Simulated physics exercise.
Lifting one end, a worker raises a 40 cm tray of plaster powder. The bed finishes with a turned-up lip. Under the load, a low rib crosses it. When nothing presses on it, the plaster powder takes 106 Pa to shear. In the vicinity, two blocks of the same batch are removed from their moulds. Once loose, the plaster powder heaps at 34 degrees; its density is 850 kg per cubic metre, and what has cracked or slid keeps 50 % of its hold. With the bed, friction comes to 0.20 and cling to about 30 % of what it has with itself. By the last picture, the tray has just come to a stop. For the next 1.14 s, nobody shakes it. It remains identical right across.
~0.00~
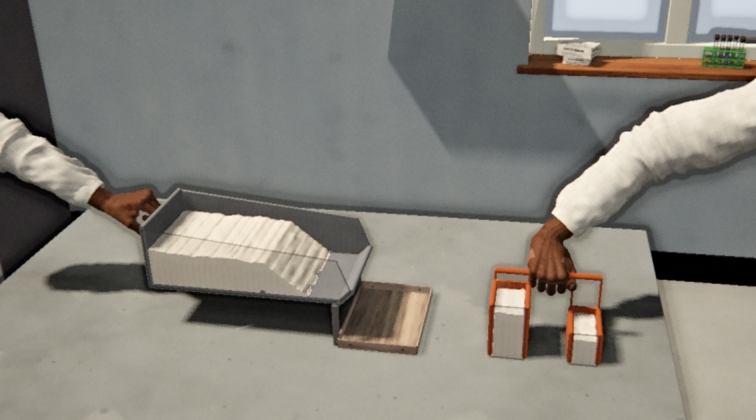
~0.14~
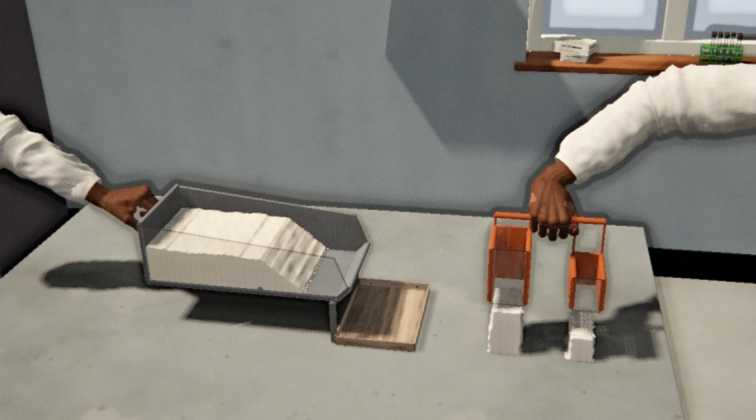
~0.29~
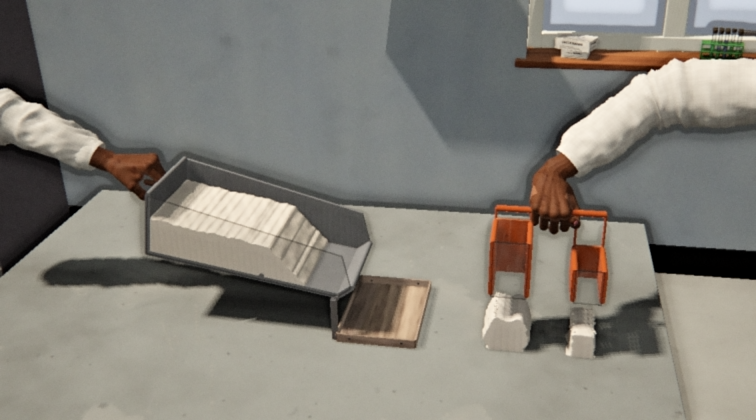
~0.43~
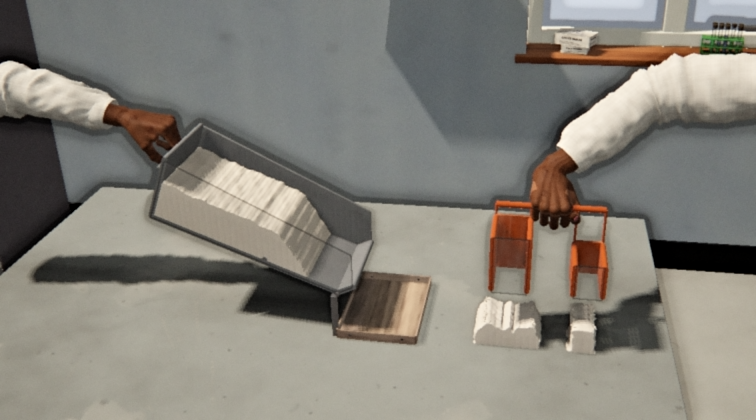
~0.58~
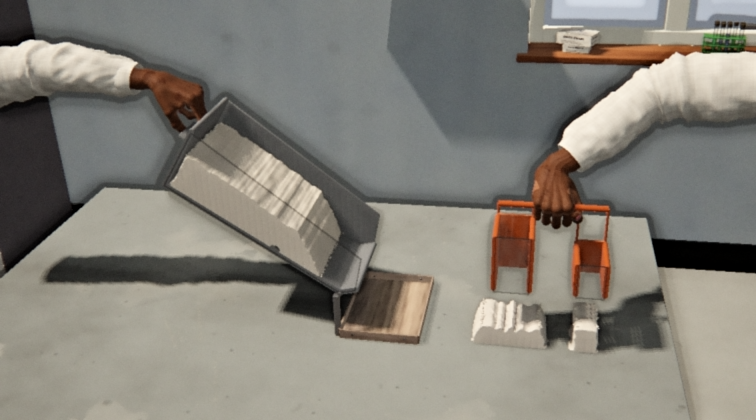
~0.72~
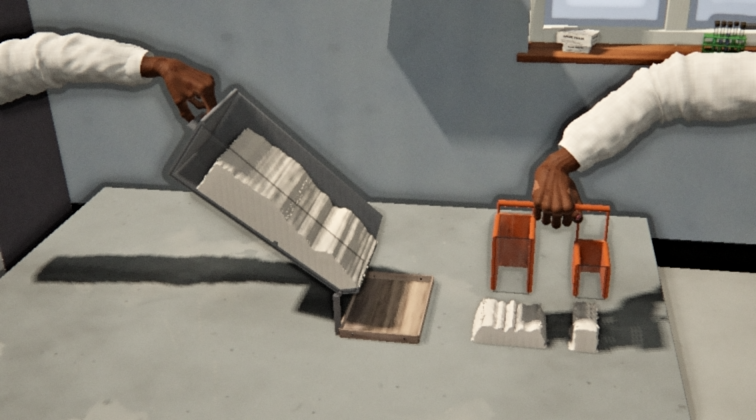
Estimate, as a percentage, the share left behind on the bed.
I would say 27 %.
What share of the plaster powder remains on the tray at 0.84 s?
Some 90 in a hundred.
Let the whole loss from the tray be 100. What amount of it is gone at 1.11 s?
Estimate: Some 70 per cent.
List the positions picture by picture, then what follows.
The first frame shows top of the high end at (144, 229), tilt 0 degrees; foremost bit of the plaster powder at (303, 294); block heights 11 cm, 5.7 cm (left to right).
The second frame shows top of the high end at (142, 225), tilt 0 degrees; foremost bit of the plaster powder at (301, 291); block heights 10 cm, 5.7 cm (left to right).
The third frame shows top of the high end at (150, 196), tilt 9 degrees; foremost bit of the plaster powder at (303, 282); block heights 8.0 cm, 5.7 cm (left to right).
The fourth frame shows top of the high end at (167, 161), tilt 21 degrees; foremost bit of the plaster powder at (306, 273); block heights 5.5 cm, 5.7 cm (left to right).
The fifth frame shows top of the high end at (194, 134), tilt 32 degrees; foremost bit of the plaster powder at (319, 276); block heights 4.9 cm, 5.7 cm (left to right).
The sixth frame shows top of the high end at (204, 125), tilt 36 degrees; foremost bit of the plaster powder at (356, 287); block heights 4.9 cm, 5.7 cm (left to right).
After 0.84 s, the tilt is 36 degrees and 91 % is on the bed.
After 0.97 s, the tilt is 36 degrees and 72 % is on the bed.
After 1.11 s, the tilt is 36 degrees and 51 % is on the bed.
After 1.25 s, the tilt is 36 degrees and 36 % is on the bed.
After 1.82 s, the tilt is 36 degrees and 27 % is on the bed.
